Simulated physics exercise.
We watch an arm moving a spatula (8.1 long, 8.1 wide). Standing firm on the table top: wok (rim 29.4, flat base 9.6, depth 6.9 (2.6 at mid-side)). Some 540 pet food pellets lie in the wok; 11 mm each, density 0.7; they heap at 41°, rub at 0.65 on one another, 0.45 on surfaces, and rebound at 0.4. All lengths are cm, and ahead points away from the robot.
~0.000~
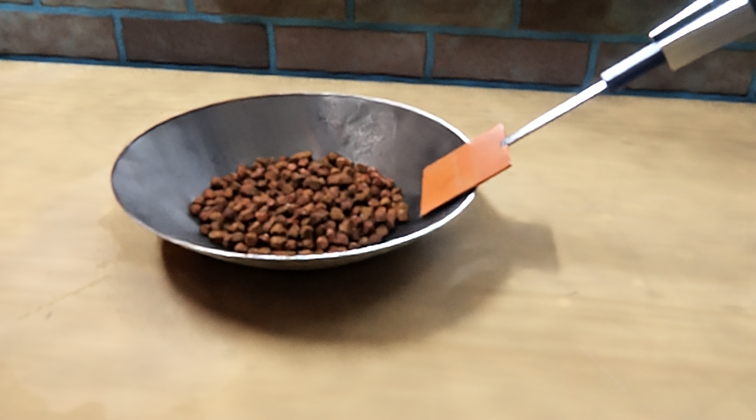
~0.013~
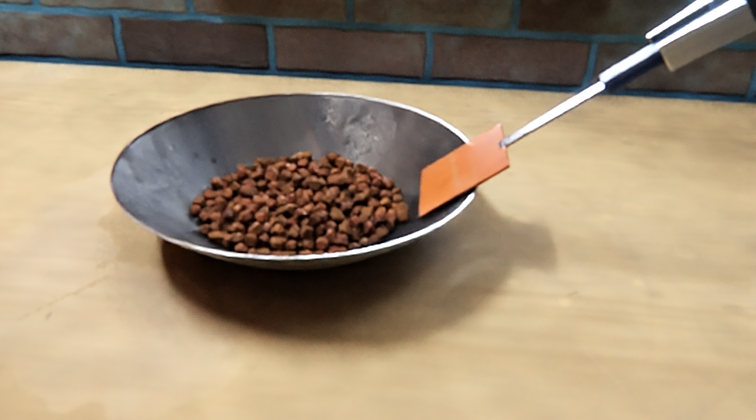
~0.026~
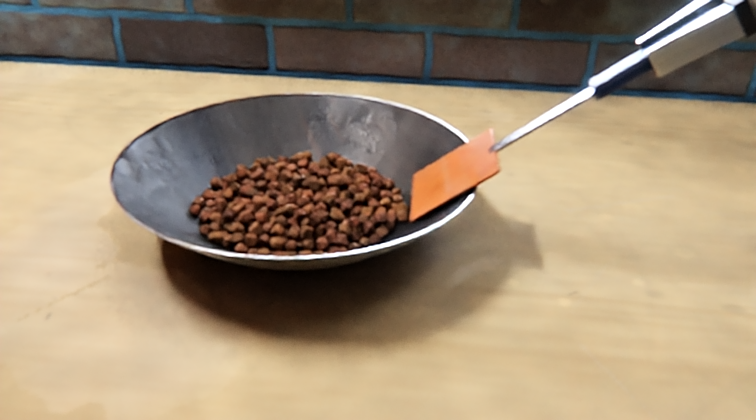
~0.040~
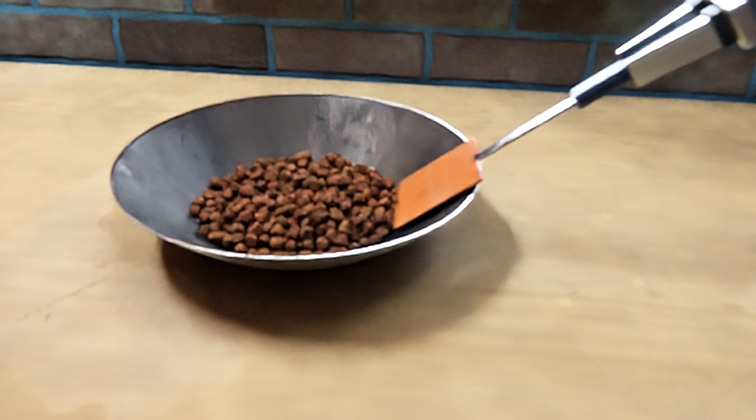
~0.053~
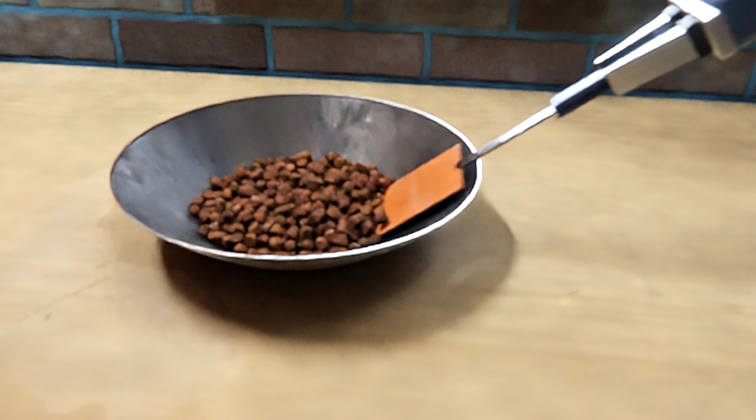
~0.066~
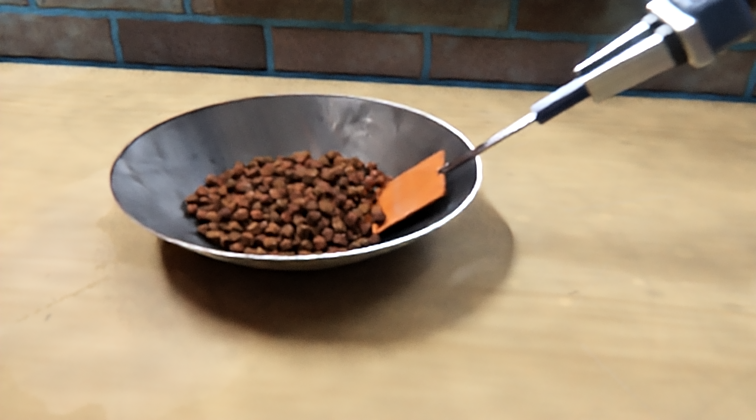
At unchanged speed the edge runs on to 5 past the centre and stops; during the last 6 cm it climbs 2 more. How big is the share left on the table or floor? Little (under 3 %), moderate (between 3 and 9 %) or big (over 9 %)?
Answer: Moderate; between 3 and 9 % of the pet food pellets finish on the table or floor.
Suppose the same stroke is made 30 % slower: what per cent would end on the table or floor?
Then about 0 per cent.
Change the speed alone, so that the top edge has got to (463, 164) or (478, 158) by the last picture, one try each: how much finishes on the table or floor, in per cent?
Some 0 and 0 per cent.
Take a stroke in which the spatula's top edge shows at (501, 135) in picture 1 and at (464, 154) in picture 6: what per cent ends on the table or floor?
About 0 per cent.
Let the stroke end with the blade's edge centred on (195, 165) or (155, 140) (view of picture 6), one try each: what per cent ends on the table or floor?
About 45 and 55 per cent.
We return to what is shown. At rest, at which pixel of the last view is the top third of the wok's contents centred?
Near (187, 161).
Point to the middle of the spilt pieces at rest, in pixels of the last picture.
At about (70, 223).
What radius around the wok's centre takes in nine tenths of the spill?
Some 25 cm.
By 0.10 s, sloping 38°, highest piece 7 above the table; 540 in the wok.
By 0.13 s, sloping 38°, highest piece 8 above the table; 540 in the wok.
By 0.35 s, sloping 38°, highest piece 9 above the table; 516 in the wok, 10 on the table or floor, 14 on the blade or in flight.
By 1.40 s, sloping 38°, highest piece 8 above the table; 513 in the wok, 27 on the table or floor.
Final count, 513 in the wok, 27 on the table or floor. That is 5 % on the table or floor.
